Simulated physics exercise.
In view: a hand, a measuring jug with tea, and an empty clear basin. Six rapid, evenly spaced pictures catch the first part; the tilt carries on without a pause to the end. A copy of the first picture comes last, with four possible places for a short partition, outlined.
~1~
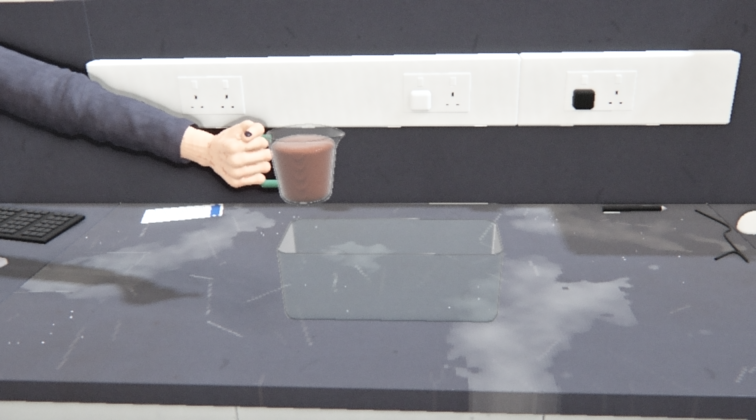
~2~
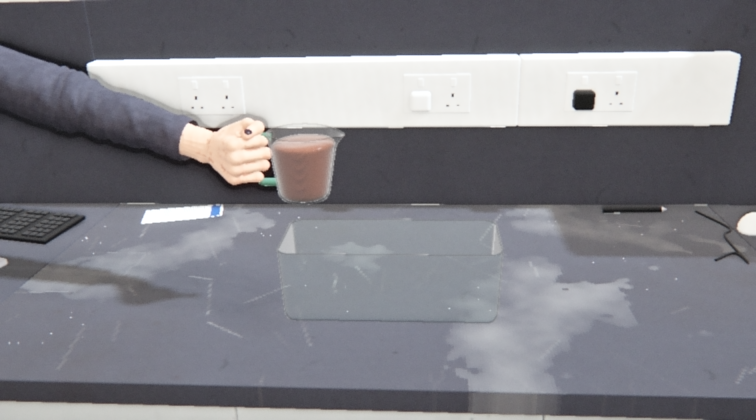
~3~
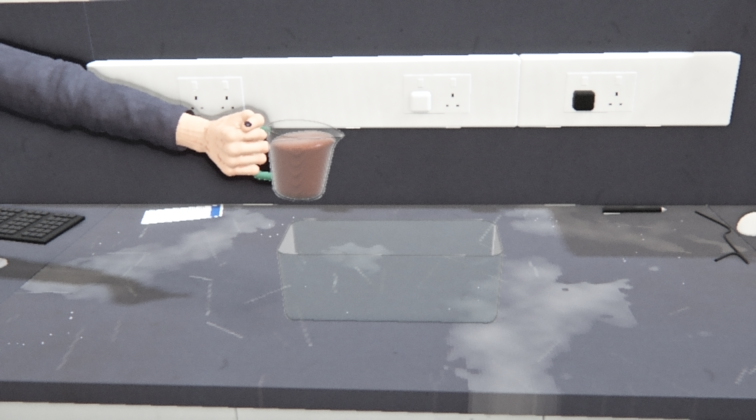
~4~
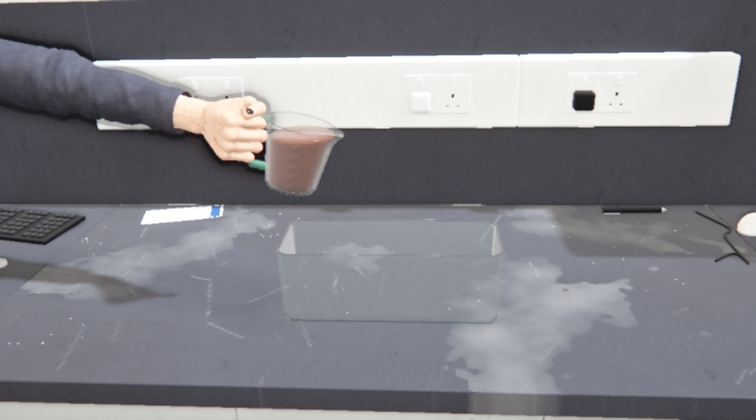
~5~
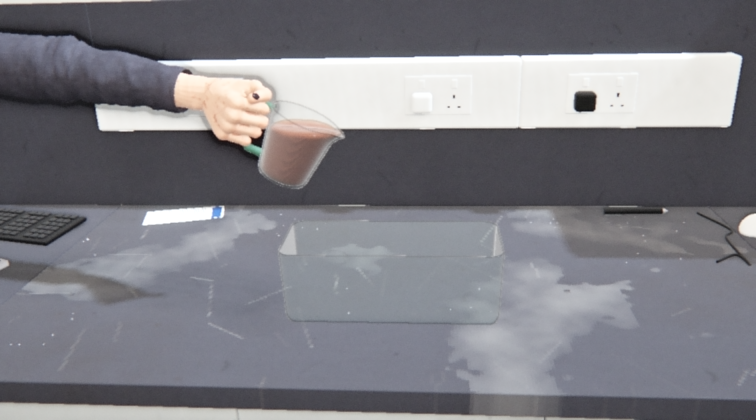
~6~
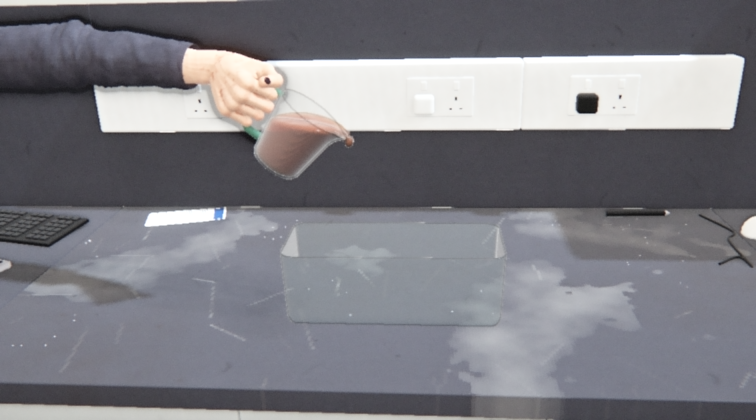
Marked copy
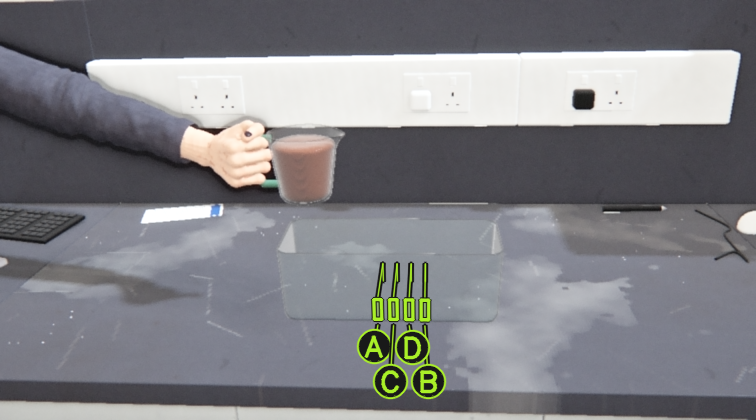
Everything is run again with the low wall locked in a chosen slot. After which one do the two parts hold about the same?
B works best here.
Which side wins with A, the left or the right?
The right one.
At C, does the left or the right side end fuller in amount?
The right one.
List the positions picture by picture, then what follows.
Upright, lip at (343, 134); basin from (285, 316) to (498, 319); nothing has left yet.
Upright, lip at (343, 135); nothing has left yet.
Tipped about 7°, lip at (343, 135); nothing has left yet.
Tipped about 15°, lip at (343, 135); nothing has left yet.
Tipped about 26°, lip at (343, 136); nothing has left yet.
Tipped about 38°, lip at (345, 138); tea is over the lip, down to (349, 144).
On the marked copy, A at (377, 324); B at (424, 325); C at (393, 325); D at (409, 325).
With A, about 10 % ends left of the wall and 86 % right of it; 3 % is lost outside.
With B, about 51 % ends left of the wall and 46 % right of it.
With C, about 12 % ends left of the wall and 85 % right of it; 3 % is lost outside.
With D, about 18 % ends left of the wall and 78 % right of it; 3 % is lost outside.
